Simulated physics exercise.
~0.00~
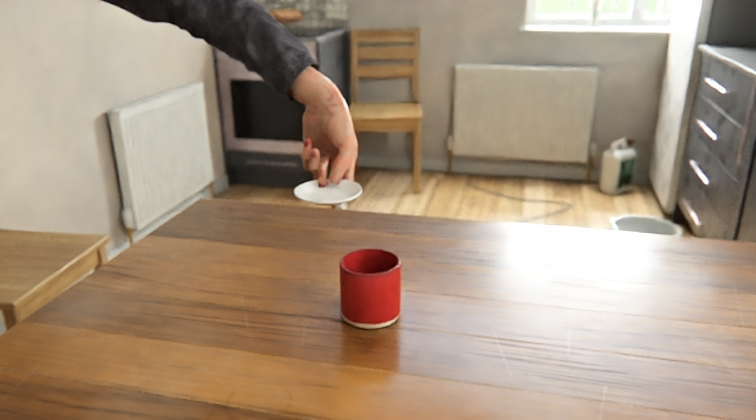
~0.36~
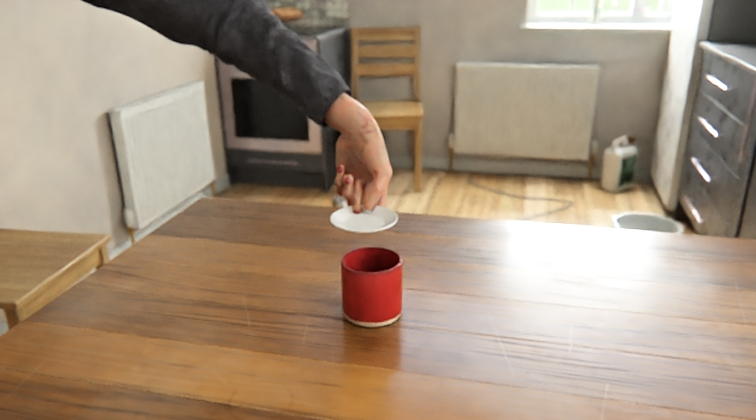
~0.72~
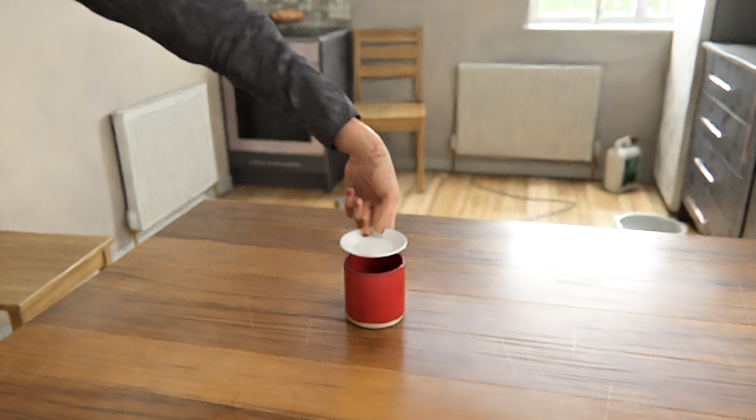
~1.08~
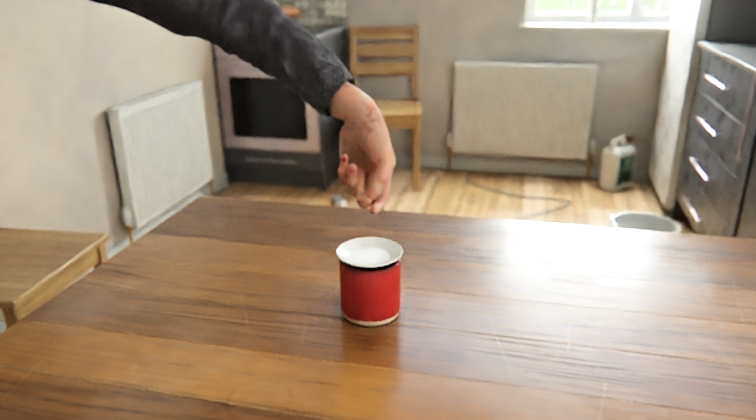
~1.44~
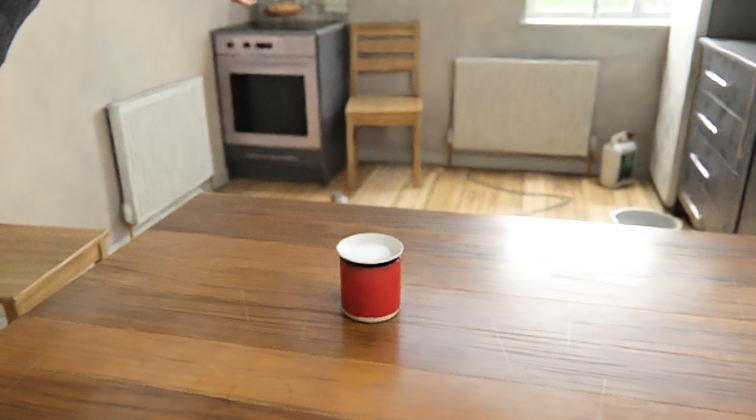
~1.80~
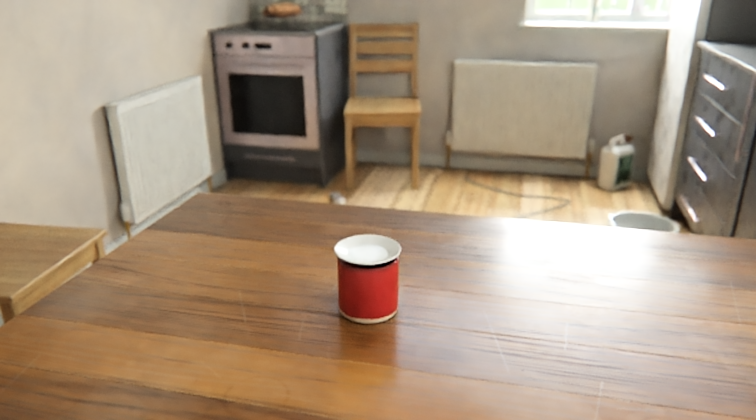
In a bright kitchen with an oven, a wooden chair and pale radiators behind, an open red cup stands on a shiny wooden table. An arm in a dark sleeve reaches in from the upper left, its fingers holding a small white plate just behind the cup. The hand carries the plate to the right and then lowers it toward the cup's opening. It sets the plate on top, lets go and draws back out of view. The white plate stays resting on the rim, covering the opening, while the view sways slightly.
